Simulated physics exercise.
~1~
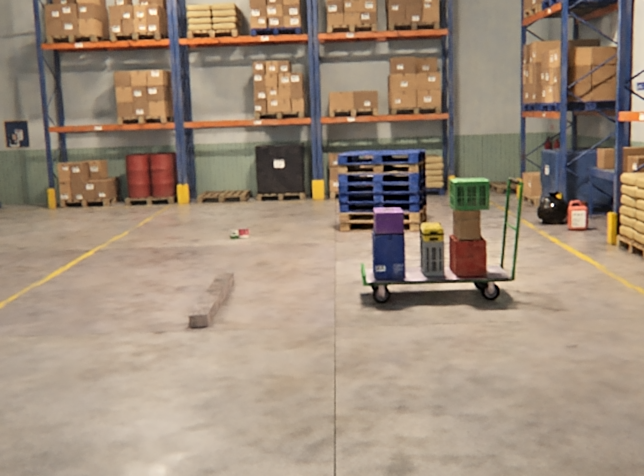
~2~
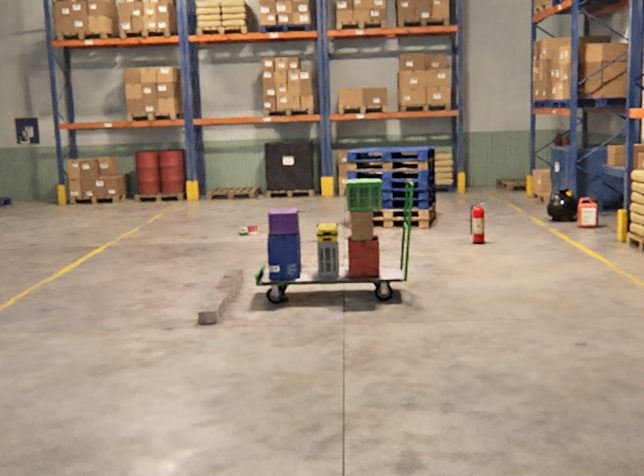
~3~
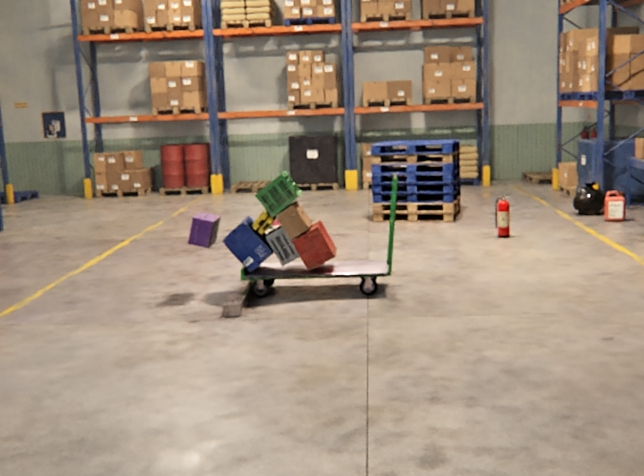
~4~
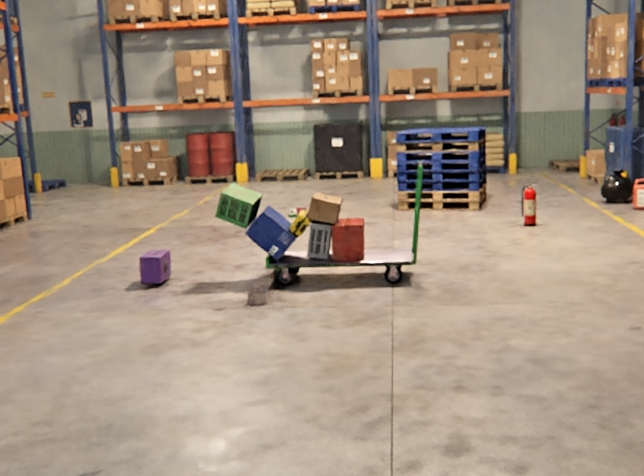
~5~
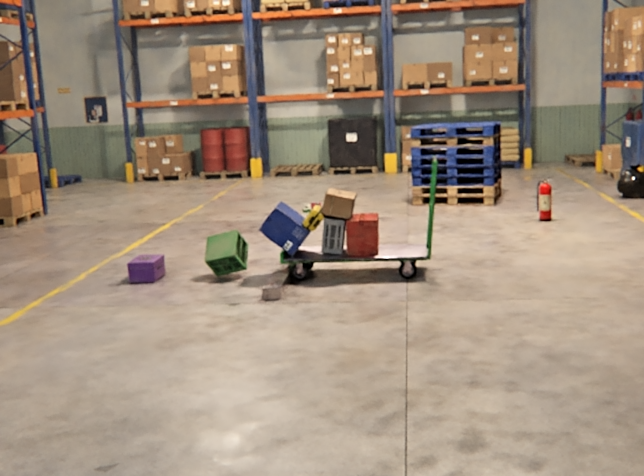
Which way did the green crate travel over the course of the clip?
The green crate travelled to the left, first riding on the cart and then tumbling off its front end.
A flat stock cart stacked with boxes and crates rolled left across a warehouse floor and stopped at a low block. The load toppled forward, and the purple box and green crate ended up on the floor while the others stayed heaped aboard.
